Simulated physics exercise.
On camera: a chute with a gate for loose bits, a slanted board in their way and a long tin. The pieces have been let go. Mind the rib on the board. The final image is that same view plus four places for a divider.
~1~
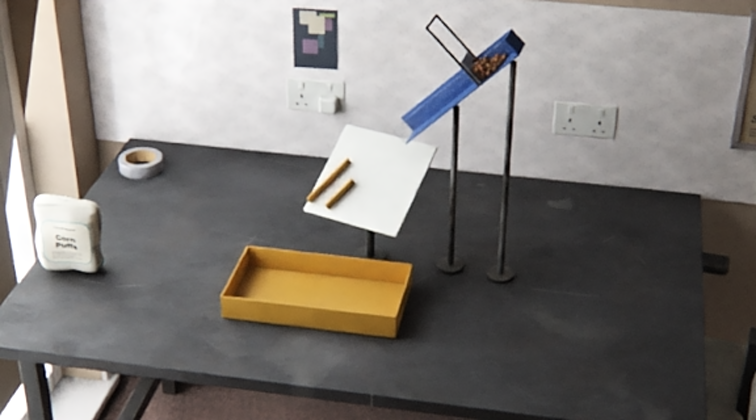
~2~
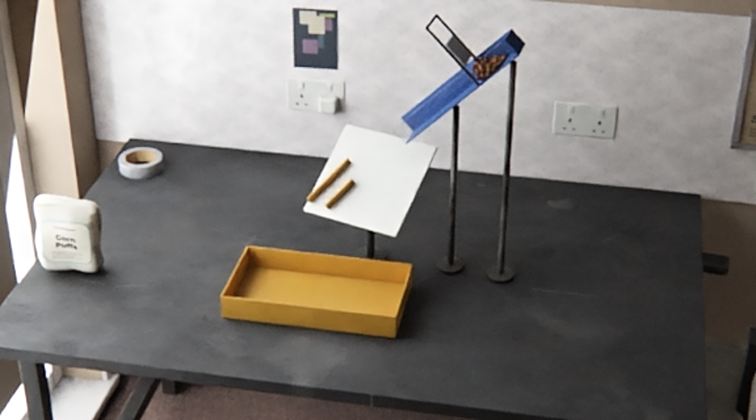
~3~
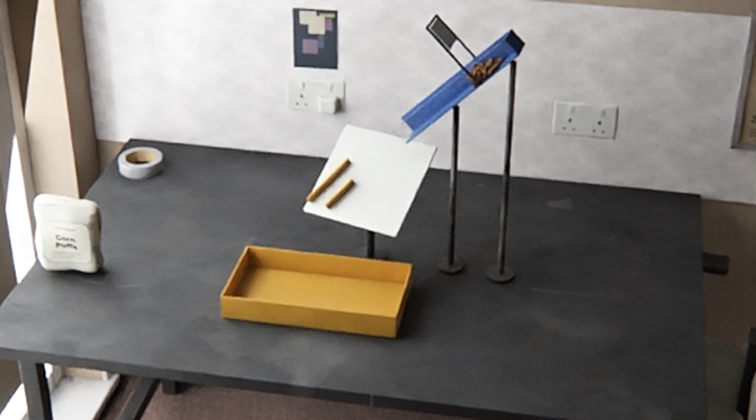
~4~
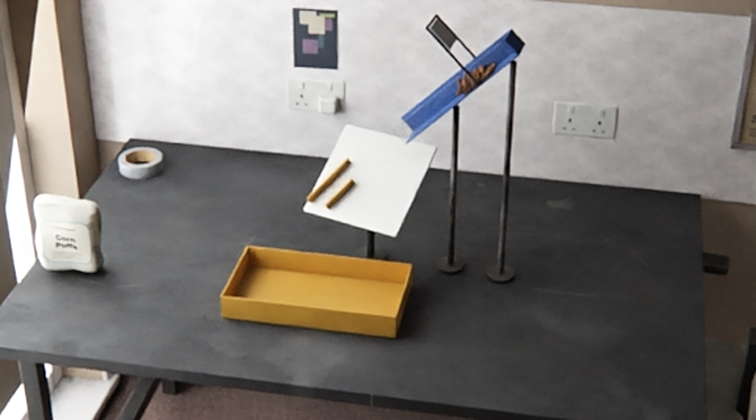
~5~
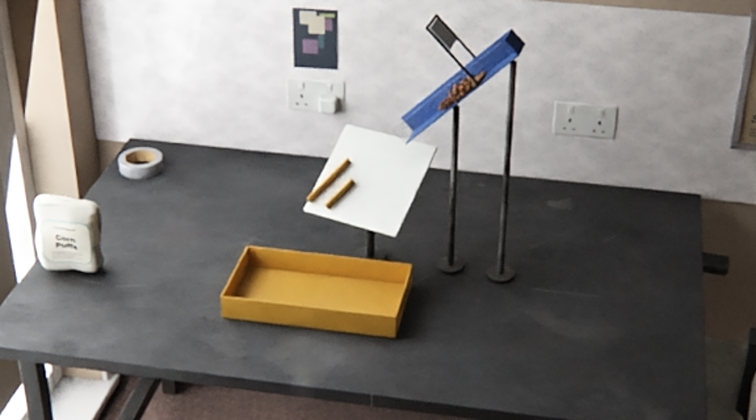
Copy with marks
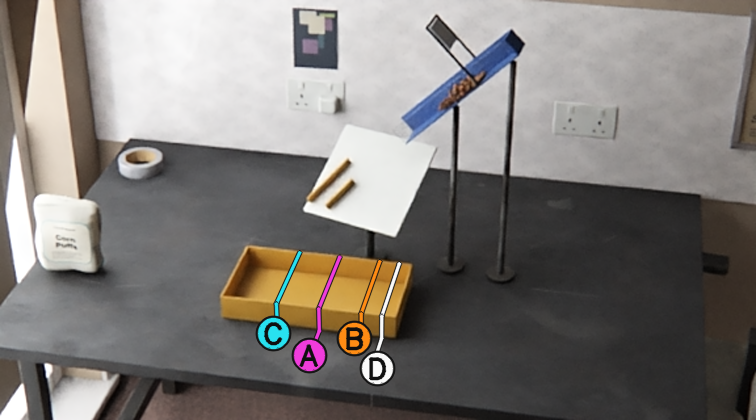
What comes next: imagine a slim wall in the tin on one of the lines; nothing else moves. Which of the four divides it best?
The best line is C.
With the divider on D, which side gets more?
More lands on the left.
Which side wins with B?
More lands on the left.
On the marked copy, line A crosses the front rim at (319, 308); line B crosses the front rim at (361, 313); line C crosses the front rim at (276, 303); line D crosses the front rim at (381, 315).
For line A, of what is caught, all but a few on the left of the divider, a small share on the right.
For line B, of what is caught, all but a few on the left of the divider, only a few on the right.
For line C, of what is caught, close to two thirds on the left of the divider, close to a third on the right.
For line D, of what is caught, the whole lot on the left of the divider, none at all on the right.
